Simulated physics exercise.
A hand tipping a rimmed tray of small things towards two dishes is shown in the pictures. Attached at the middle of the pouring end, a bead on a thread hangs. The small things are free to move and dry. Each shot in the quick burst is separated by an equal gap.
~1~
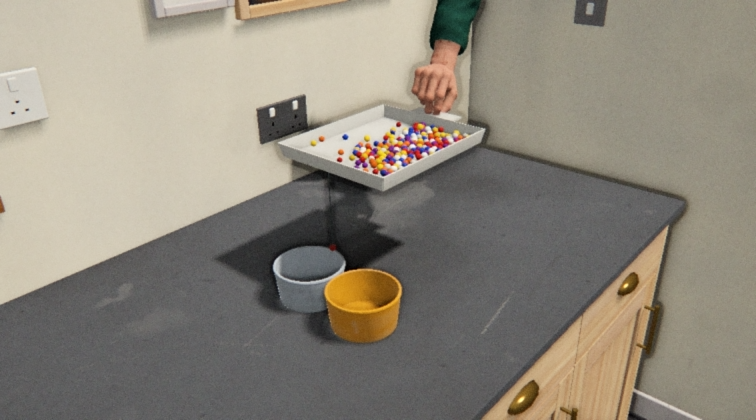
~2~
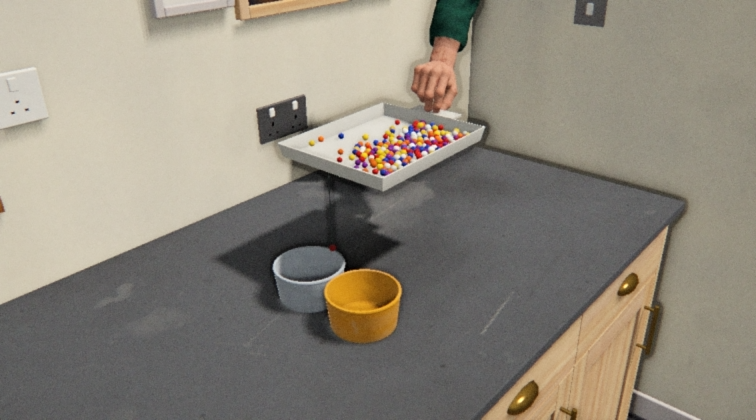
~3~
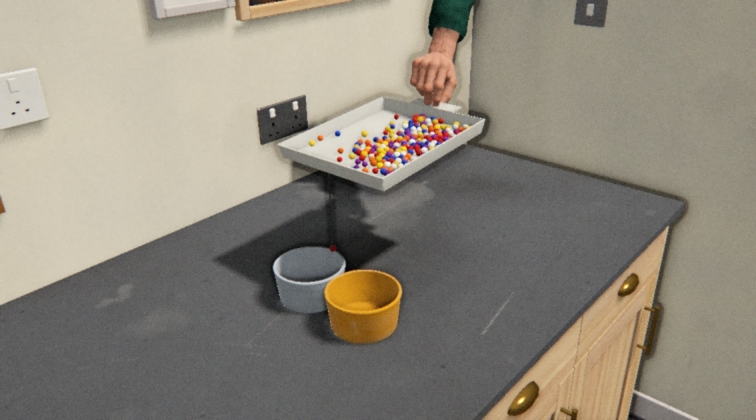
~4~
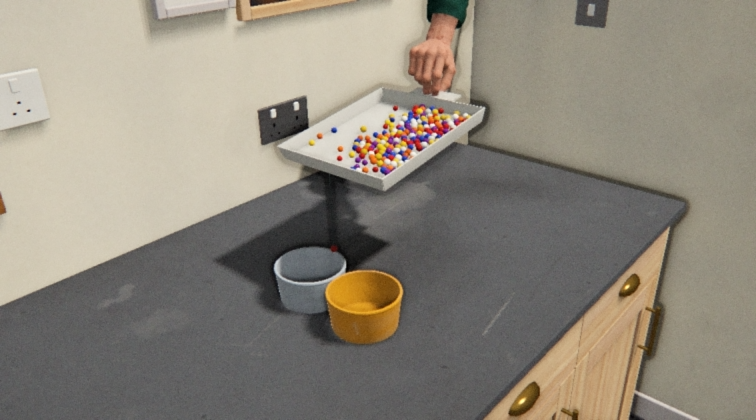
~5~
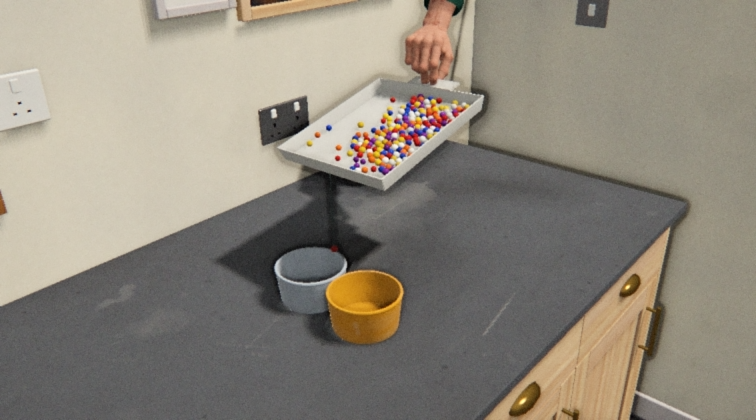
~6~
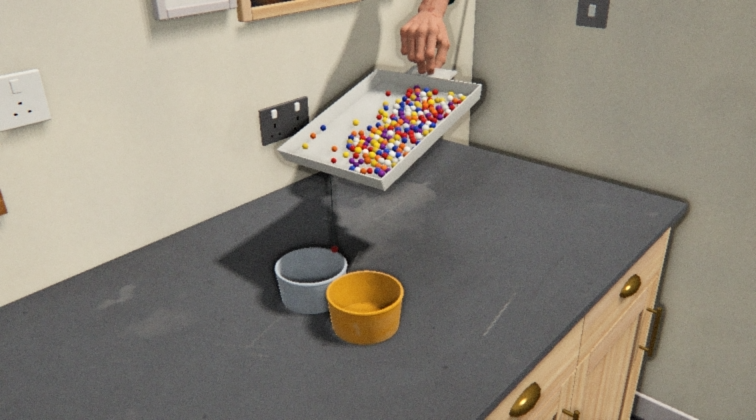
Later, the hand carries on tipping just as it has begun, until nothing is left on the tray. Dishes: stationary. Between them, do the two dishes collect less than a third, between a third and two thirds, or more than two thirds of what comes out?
They collect between a third and two thirds.
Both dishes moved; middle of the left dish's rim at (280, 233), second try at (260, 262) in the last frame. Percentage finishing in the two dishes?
20 % and 80 %.
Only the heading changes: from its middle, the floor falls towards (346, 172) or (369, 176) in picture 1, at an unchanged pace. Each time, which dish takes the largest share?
The first try: The dish on the right. The second: The right one.
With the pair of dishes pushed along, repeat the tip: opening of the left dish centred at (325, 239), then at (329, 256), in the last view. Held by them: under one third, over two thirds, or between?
In order of the places: Under a third, then under a third.
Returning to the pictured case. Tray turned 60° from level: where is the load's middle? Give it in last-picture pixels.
Mark it at roughly (331, 159) in the final frame.
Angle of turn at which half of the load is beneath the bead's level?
At some 100 degrees.
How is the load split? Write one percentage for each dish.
For the left dish some 40 %, for the right dish some 10 %.
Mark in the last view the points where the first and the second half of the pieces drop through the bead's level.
It passes near (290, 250) first and then near (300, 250).
Soon, tray tipped steeply; nearly all on the tray; a small part in the air.
A while on, tray tipped right over; about a quarter on the tray; a small part in the right dish; about a quarter in the left dish; about a quarter outside both; about a third in the air.
Towards the end, tray tipped past a quarter turn; a small part in the right dish; about a third in the left dish; about half outside both; a stray few in the air.
Finally, tray tipped past a quarter turn; a small part in the right dish; about a third in the left dish; about half outside both.
